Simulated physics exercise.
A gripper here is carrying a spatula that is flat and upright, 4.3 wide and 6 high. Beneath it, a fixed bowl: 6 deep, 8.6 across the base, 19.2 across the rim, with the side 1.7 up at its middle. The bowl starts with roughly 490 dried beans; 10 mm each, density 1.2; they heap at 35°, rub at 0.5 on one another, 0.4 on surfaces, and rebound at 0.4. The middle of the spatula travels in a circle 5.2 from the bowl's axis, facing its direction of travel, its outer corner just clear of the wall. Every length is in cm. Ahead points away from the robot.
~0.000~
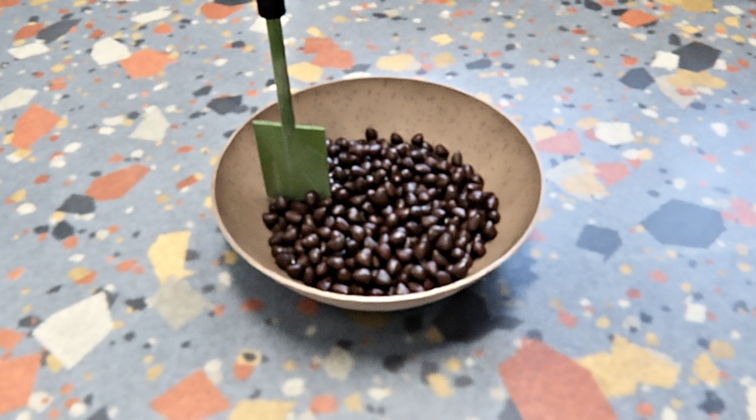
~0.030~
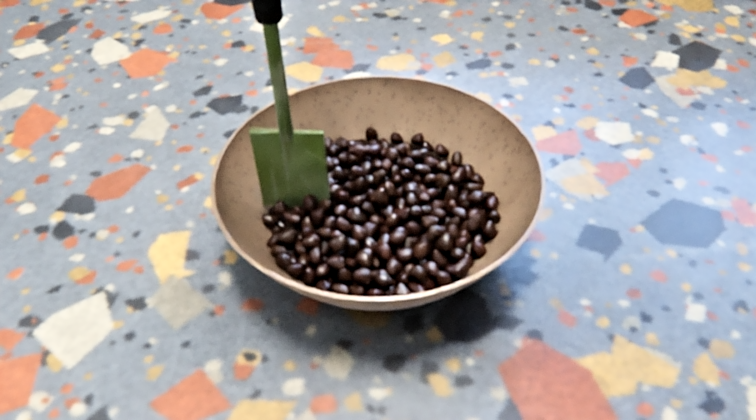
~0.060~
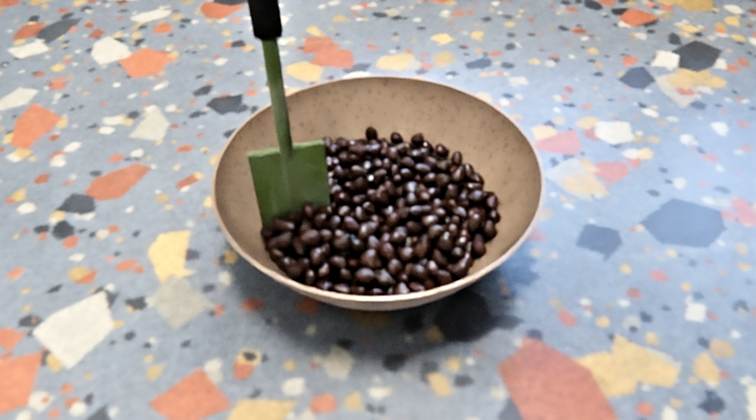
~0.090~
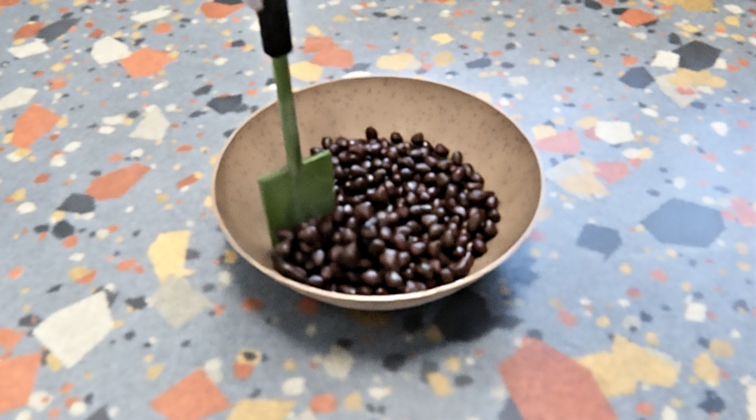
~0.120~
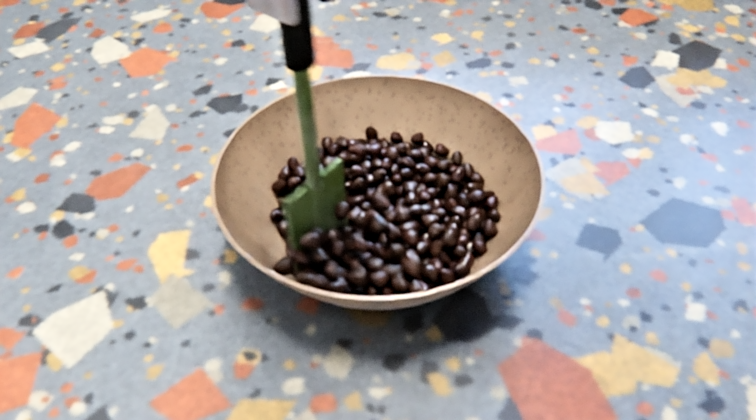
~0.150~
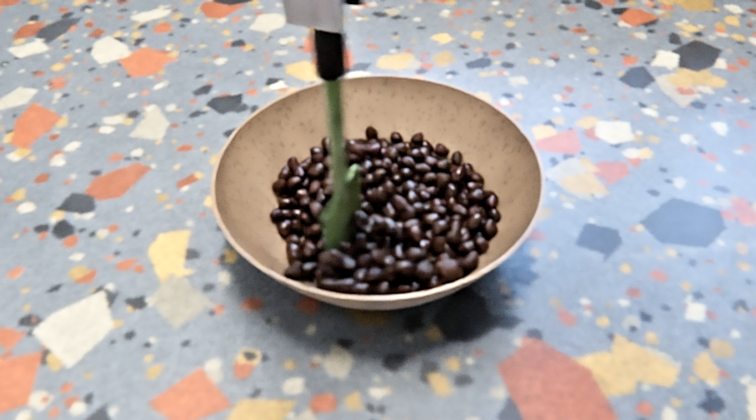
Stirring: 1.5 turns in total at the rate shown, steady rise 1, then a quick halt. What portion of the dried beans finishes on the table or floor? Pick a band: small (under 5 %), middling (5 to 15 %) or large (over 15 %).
Middling.
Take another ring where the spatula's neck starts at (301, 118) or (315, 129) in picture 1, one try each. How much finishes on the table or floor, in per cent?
10 and 5 %.
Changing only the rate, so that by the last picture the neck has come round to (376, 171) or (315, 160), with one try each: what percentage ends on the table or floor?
It comes to close to 20 per cent and close to 5 per cent.
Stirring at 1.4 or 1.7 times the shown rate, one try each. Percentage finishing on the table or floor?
Around 20 percent for the first try and 25 percent for the second.
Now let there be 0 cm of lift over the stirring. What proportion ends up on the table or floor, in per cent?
Around 20 %.
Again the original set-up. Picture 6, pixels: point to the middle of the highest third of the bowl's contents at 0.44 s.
Around (384, 143).
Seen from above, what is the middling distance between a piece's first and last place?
Around 2 centimetres.
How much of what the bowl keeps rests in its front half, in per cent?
Roughly 50 per cent.
After 0.44 s, 259° round, highest piece 8 above the table; 471 in the bowl, 12 on the table or floor, 10 in flight or on the tool.
After 0.74 s, 78° round, highest piece 7 above the table; 445 in the bowl, 44 on the table or floor, 4 in flight or on the tool.
After 1.08 s, 180° round, highest piece 5 above the table; 441 in the bowl, 52 on the table or floor.
After 1.78 s, 180° round, highest piece 5 above the table; 441 in the bowl, 52 on the table or floor.
In the end, 441 in the bowl, 52 on the table or floor. That is 11 % on the table or floor.
